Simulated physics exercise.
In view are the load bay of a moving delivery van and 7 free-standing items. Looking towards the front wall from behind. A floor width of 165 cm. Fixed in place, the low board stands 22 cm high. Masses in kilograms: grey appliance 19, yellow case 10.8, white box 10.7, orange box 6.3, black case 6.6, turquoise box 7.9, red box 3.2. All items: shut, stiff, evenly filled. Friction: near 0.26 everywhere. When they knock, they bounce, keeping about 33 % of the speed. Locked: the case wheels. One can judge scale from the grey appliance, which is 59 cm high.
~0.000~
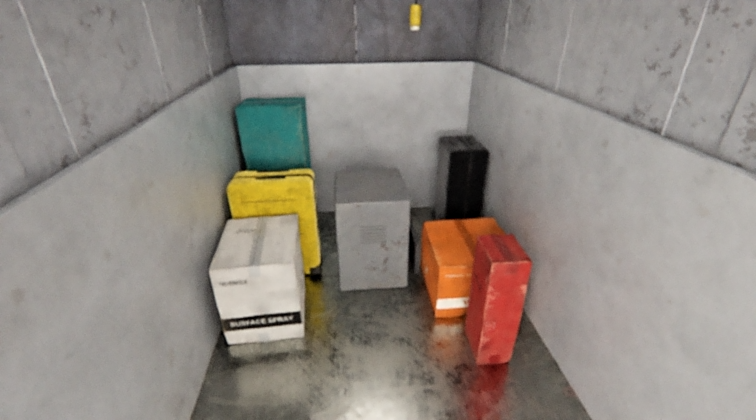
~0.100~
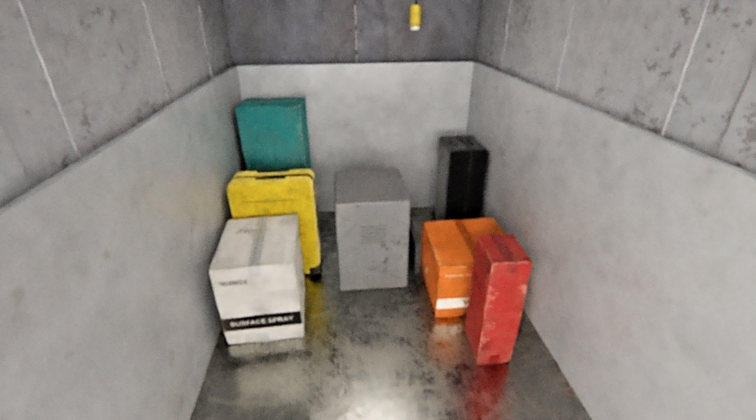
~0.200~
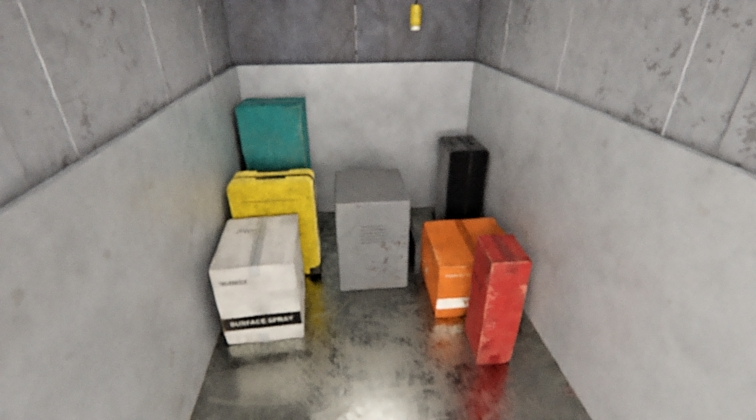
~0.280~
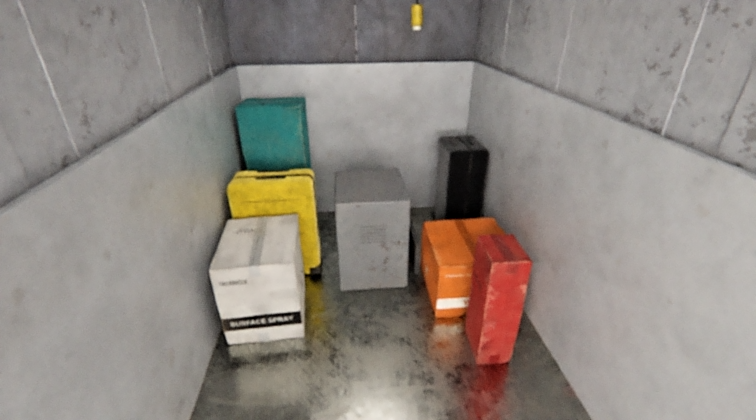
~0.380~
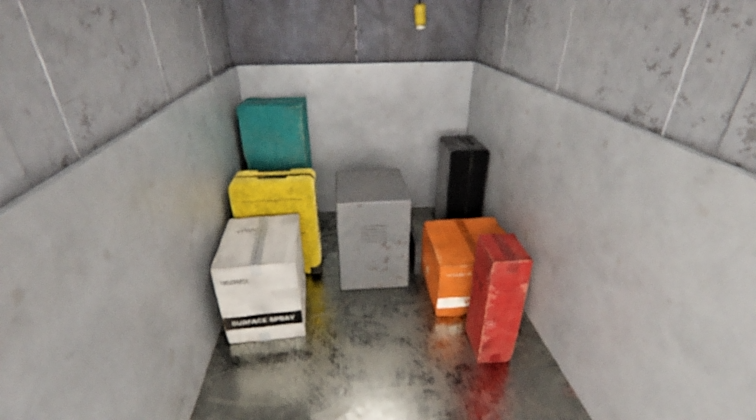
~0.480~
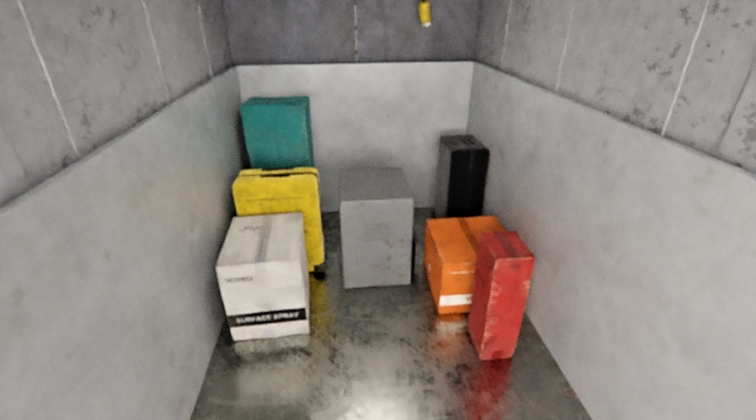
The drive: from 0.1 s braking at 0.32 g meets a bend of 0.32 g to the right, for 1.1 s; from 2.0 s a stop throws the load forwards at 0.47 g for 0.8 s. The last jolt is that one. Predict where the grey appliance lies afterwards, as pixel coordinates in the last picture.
Roughly (375, 205) in the last picture.
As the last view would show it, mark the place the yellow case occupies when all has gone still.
End point: Approx. (310, 198).
By 0.68 s, push 0.32 g forwards, 0.32 g right; grey appliance 11 cm from its spot near (379, 221); yellow case 14 cm from its spot; turquoise box 14 cm from its spot.
By 0.88 s, push 0.32 g forwards, 0.32 g right; grey appliance 15 cm from its spot near (378, 217); white box 32 cm from its spot; red box 31 cm from its spot.
By 1.08 s, push 0.15 g forwards, 0.15 g right; grey appliance 19 cm from its spot near (378, 214); white box 44 cm from its spot; yellow case 38 cm from its spot.
By 2.58 s, push 0.41 g forwards; grey appliance 31 cm from its spot near (375, 205); red box 51 cm from its spot; white box 47 cm from its spot.
When it is over (3.4 s), not toppled but over 15 cm from the start, grey appliance, yellow case, white box, orange box, black case, turquoise box and red box. End places, in pixels of the last picture, grey appliance near (375, 205).
